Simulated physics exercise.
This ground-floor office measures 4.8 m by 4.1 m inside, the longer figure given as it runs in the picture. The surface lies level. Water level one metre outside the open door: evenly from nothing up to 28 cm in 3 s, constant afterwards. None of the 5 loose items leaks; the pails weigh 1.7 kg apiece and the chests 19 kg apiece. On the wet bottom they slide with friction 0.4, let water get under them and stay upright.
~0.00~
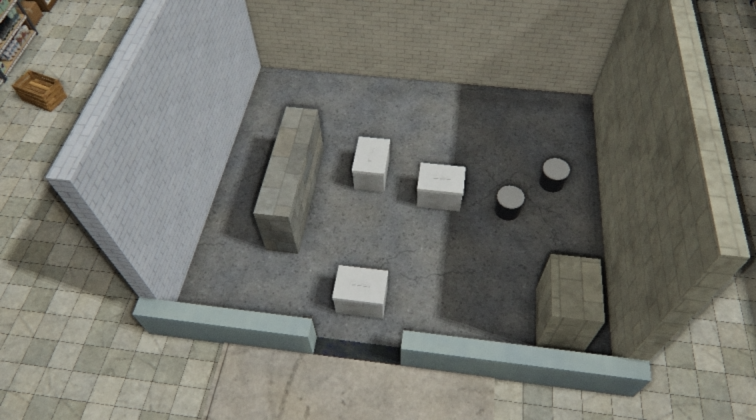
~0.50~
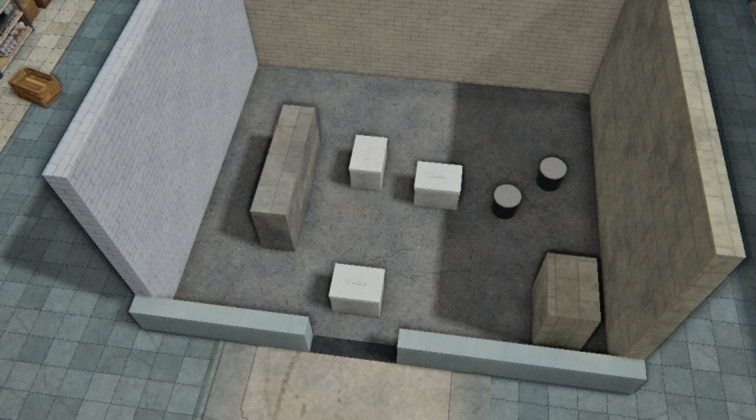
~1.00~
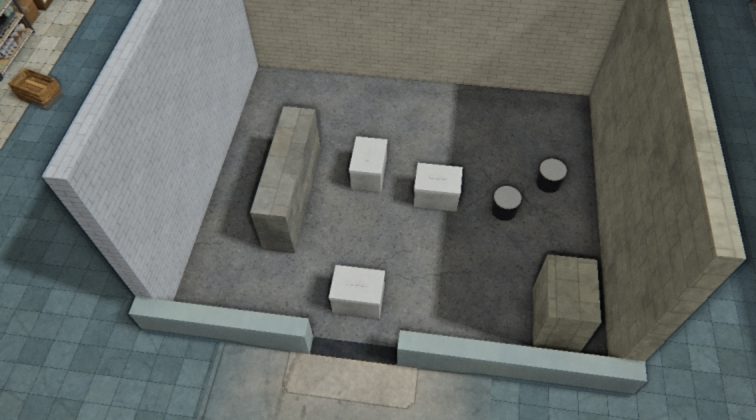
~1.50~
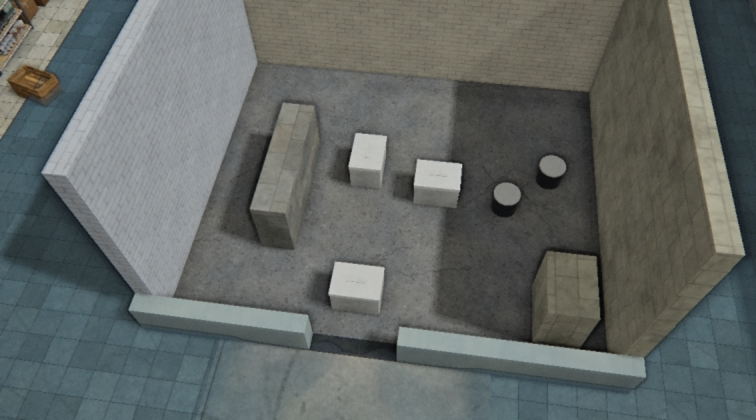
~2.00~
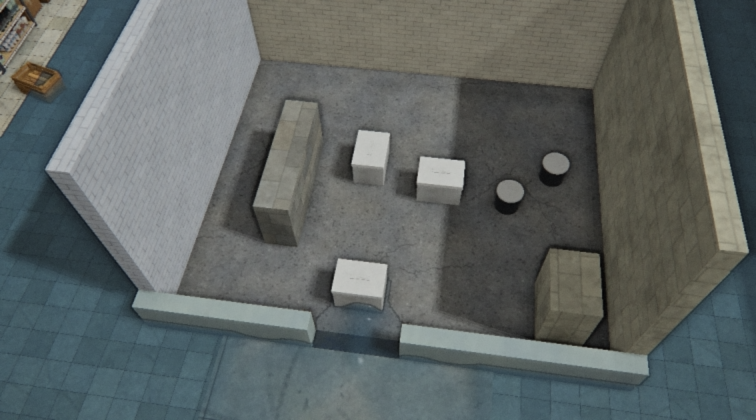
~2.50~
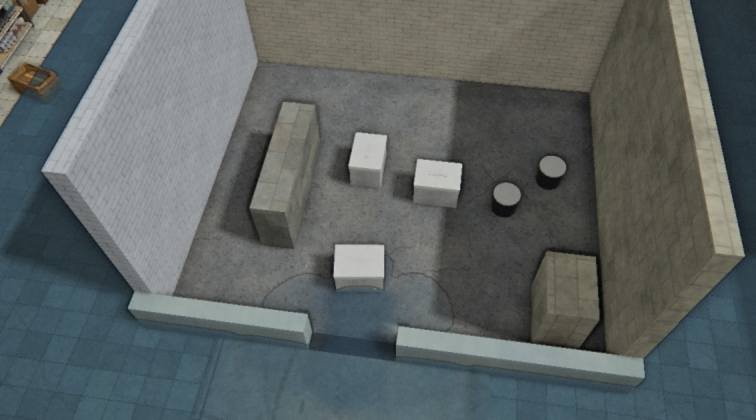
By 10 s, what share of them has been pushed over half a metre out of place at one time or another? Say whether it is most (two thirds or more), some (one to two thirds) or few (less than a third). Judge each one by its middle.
Most.
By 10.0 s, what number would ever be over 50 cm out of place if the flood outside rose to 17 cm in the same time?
Then the count would be 3.
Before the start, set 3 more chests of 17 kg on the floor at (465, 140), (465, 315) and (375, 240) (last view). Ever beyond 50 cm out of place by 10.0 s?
In that order: Over, under, past it.
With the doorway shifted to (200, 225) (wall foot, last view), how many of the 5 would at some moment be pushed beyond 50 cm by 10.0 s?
Count: 3.
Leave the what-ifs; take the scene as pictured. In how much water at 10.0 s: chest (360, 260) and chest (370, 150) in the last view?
Close to 15 and 15 centimetres.
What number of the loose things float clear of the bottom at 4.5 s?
It comes to 1.
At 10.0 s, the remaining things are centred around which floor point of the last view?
Close to (457, 112).
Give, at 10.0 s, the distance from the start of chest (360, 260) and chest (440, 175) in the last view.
In turn: 300 cm, 150 cm.
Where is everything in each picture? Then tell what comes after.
The first frame shows a chest at (360, 284) rests on the ground; a pail at (557, 168), on the bottom; 0.0 m2 under water; 0 of 5 have shifted.
The second frame shows a chest at (357, 282), on the bottom; a pail at (553, 167), on the bottom; 0.0 m2 under water; 0 of 5 have shifted.
The third frame shows a chest at (357, 284) rests on the ground; a pail at (553, 169), on the bottom; 0.0 m2 under water; 0 of 5 have shifted.
The fourth frame shows a chest at (357, 281) rests on the ground; a pail at (553, 166), on the bottom; 0.0 m2 under water; 0 of 5 have shifted.
The fifth frame shows a chest at (360, 278), on the bottom; a pail at (556, 163), on the bottom; water covers 0.3 m2; 0 of 5 have shifted.
The sixth frame shows a chest at (359, 261) rests on the ground, 24 cm from its start; a pail at (553, 166) rests on the ground; water covers 1.3 m2; 1 of 5 have shifted.
After 3.5 s 1 of 5 are over 50 cm from their spots; 0 afloat.
After 4.5 s 2 of 5 are over 50 cm from their spots; 1 afloat.
After 7.0 s 5 of 5 are over 50 cm from their spots; 3 afloat.
After 10.0 s 5 of 5 are over 50 cm from their spots, and 5 have been at some point; 5 afloat.
